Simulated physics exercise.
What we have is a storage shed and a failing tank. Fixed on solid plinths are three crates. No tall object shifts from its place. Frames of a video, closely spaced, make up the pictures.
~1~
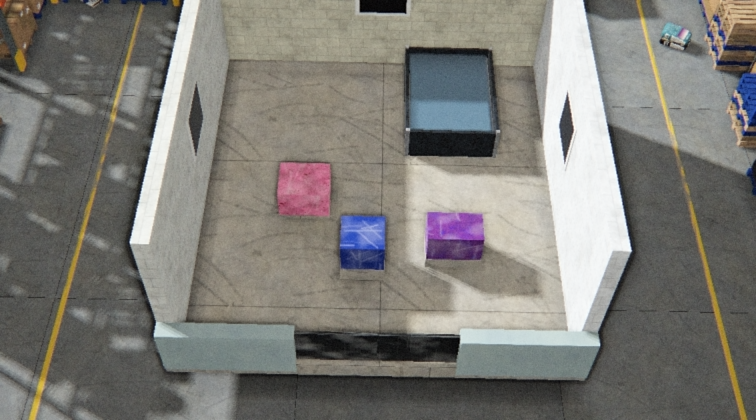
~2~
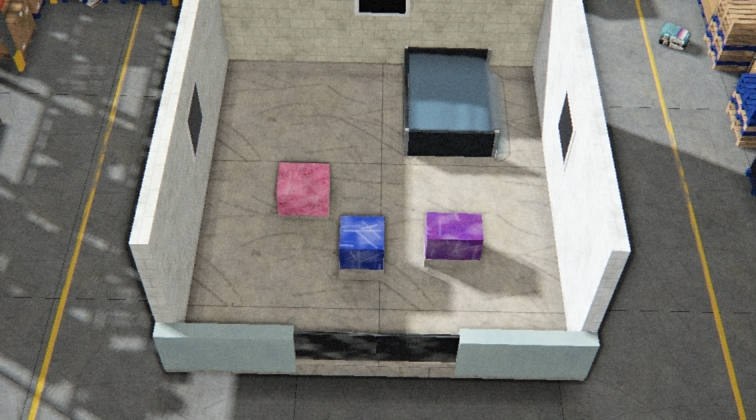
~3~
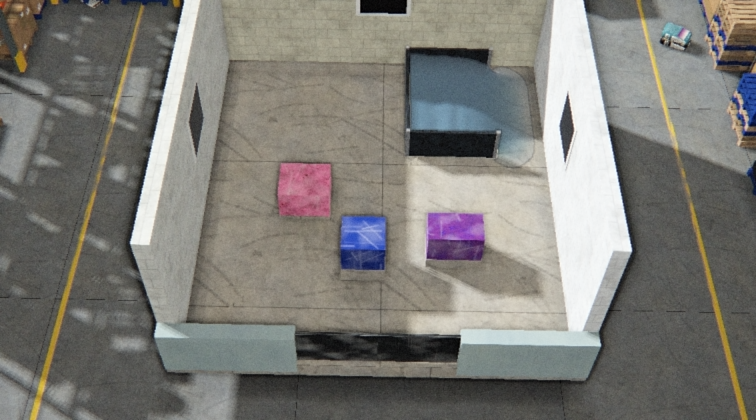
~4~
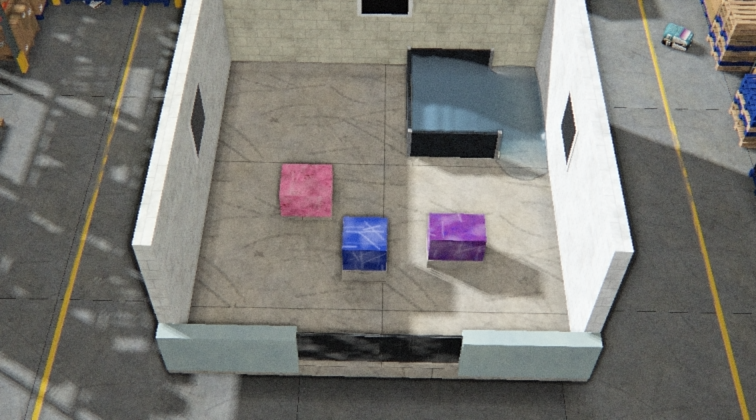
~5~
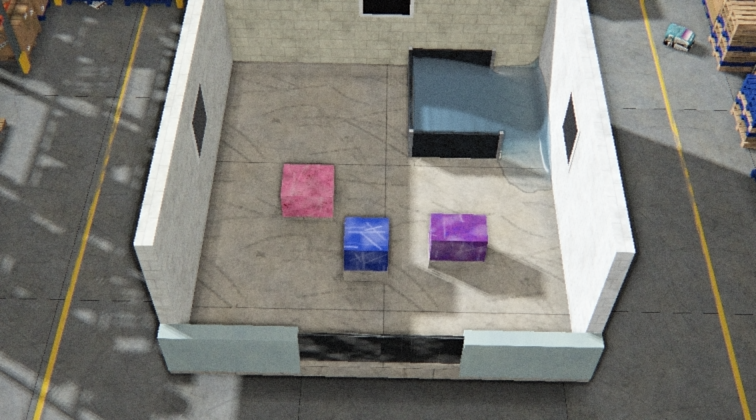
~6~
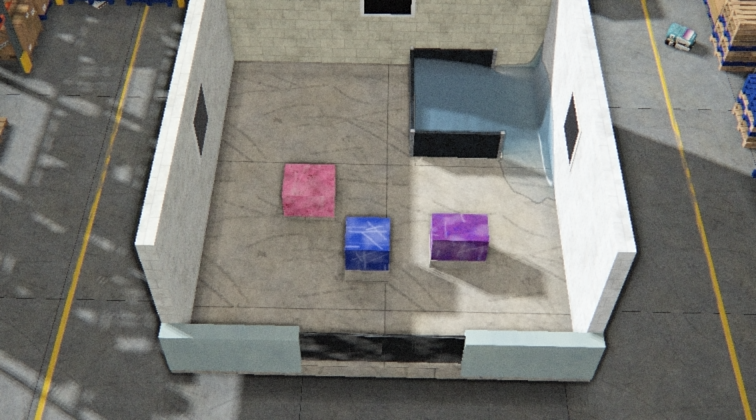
Water in an open tank pours out its right side and spreads to the wall.
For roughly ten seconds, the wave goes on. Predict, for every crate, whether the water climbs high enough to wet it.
My prediction: The purple crate remains dry; the pink crate remains dry; the blue crate remains dry.
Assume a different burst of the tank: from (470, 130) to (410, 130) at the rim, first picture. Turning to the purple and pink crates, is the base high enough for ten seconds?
In my view the purple crate gets reached, and the pink crate gets reached.
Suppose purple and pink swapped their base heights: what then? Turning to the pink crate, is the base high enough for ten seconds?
The pink one is not reached.
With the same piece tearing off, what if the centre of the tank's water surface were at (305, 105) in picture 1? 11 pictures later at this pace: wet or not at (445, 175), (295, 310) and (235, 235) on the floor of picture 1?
Results in order - swamped, left untouched, left untouched.
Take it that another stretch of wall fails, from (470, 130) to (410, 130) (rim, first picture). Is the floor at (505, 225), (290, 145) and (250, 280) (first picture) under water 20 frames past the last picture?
First spot drenched, second unwetted, third drenched.
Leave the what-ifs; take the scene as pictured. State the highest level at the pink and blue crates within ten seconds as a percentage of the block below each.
Peak levels: Approx. 70 % then 20 %.
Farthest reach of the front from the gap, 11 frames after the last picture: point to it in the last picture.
I'd put it around (567, 346).
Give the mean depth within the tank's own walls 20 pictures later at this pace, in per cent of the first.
40 percent or thereabouts.
A moment on, water covers 10 % of the floor; the purple crate not reached, the pink crate not reached, the blue crate not reached.
Next, water covers 25 % of the floor; the purple crate water round its plinth, the pink crate not reached, the blue crate not reached.
Then, water covers 45 % of the floor; the purple crate water round its plinth, the pink crate water round its plinth, the blue crate water round its plinth.
Later, water covers 75 % of the floor; the purple crate water round its plinth, the pink crate water round its plinth, the blue crate water round its plinth.
In the end, water covers 85 % of the floor; the purple crate stayed above the water, the pink crate stayed above the water, the blue crate stayed above the water.
